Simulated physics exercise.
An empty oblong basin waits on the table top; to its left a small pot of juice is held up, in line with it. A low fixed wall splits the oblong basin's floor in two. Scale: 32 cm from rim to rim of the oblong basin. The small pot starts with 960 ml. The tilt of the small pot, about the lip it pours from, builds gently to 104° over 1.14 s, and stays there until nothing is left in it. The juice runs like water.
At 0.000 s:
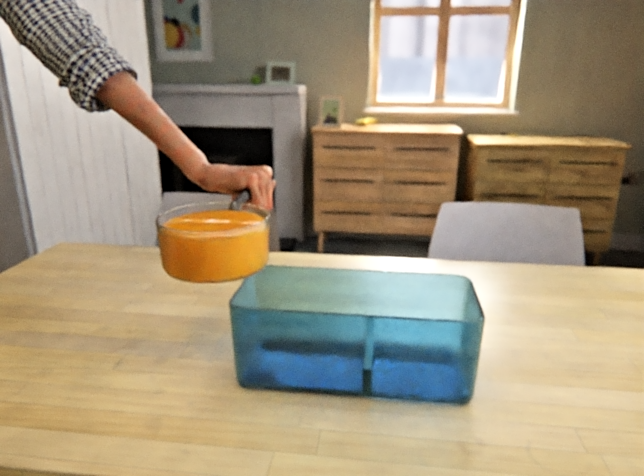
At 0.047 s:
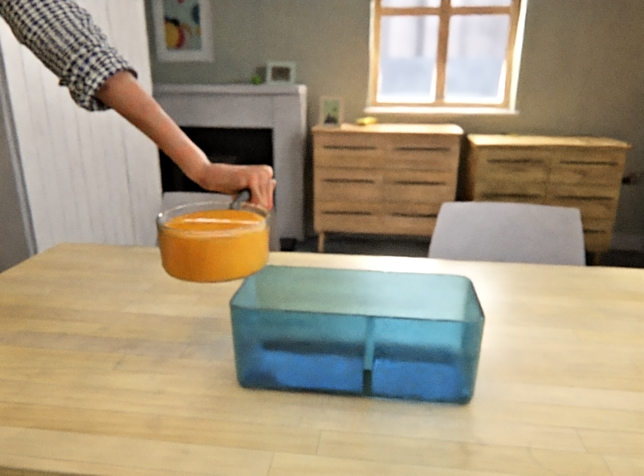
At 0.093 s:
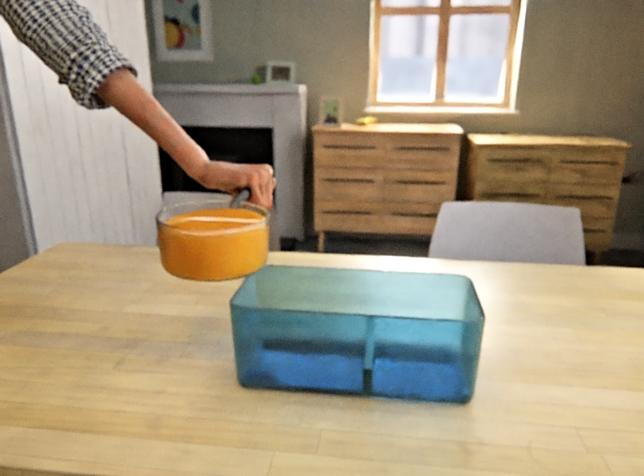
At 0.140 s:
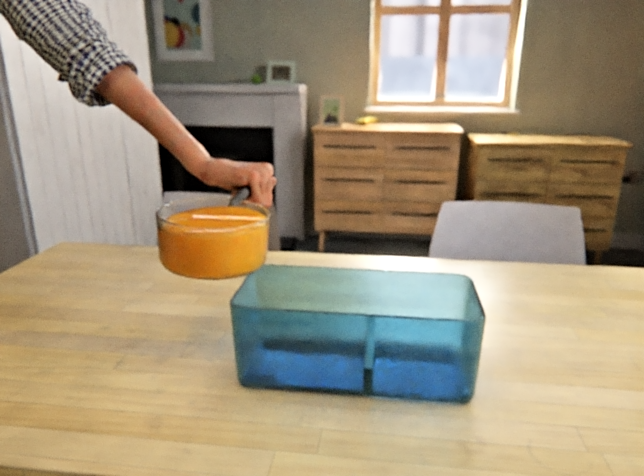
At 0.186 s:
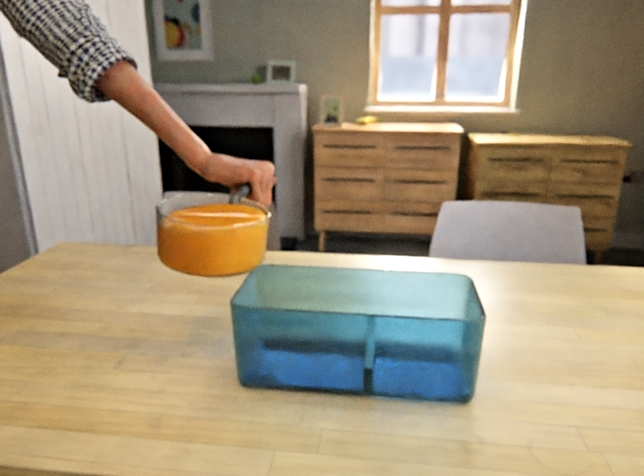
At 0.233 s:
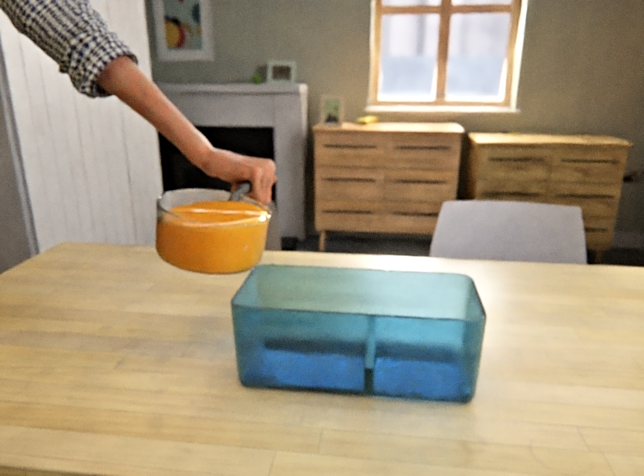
The clip opens on a hand holding a small glass pot of orange juice level above a wooden table, to the left of an empty, blue, see-through oblong basin. The pot stays almost still at first, then tilts slightly and slowly toward the basin, with the juice still inside it.
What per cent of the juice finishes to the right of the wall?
Roughly 16 per cent is past the wall.
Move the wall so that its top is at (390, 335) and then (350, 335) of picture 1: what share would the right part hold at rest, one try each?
In turn about 5 and 40 per cent.
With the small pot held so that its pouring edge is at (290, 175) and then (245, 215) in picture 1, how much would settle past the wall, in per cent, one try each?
In turn about 65 and 15 per cent.
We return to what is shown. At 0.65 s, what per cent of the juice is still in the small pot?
About 58 per cent.
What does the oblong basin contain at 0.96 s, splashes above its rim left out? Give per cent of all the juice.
Some 78 per cent.
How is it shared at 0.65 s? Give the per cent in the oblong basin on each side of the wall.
Left about 12, right about 0.
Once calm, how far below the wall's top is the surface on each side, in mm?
Some 8 mm on the left and 32 mm on the right.
By 0.65 s the tilt is 64° and 58 per cent is still to pour, 11 is left of the wall and 0 right of it.
By 0.96 s the tilt is 98° and 9 per cent is still to pour, 69 is left of the wall and 9 right of it.
By 1.29 s the tilt is 104° and 0 per cent is still to pour, 87 is left of the wall and 11 right of it.
By 1.64 s the tilt is 104° and 0 per cent is still to pour, 83 is left of the wall and 16 right of it.
At rest 83 per cent lies left of the wall, 16 right of it and 1 outside.
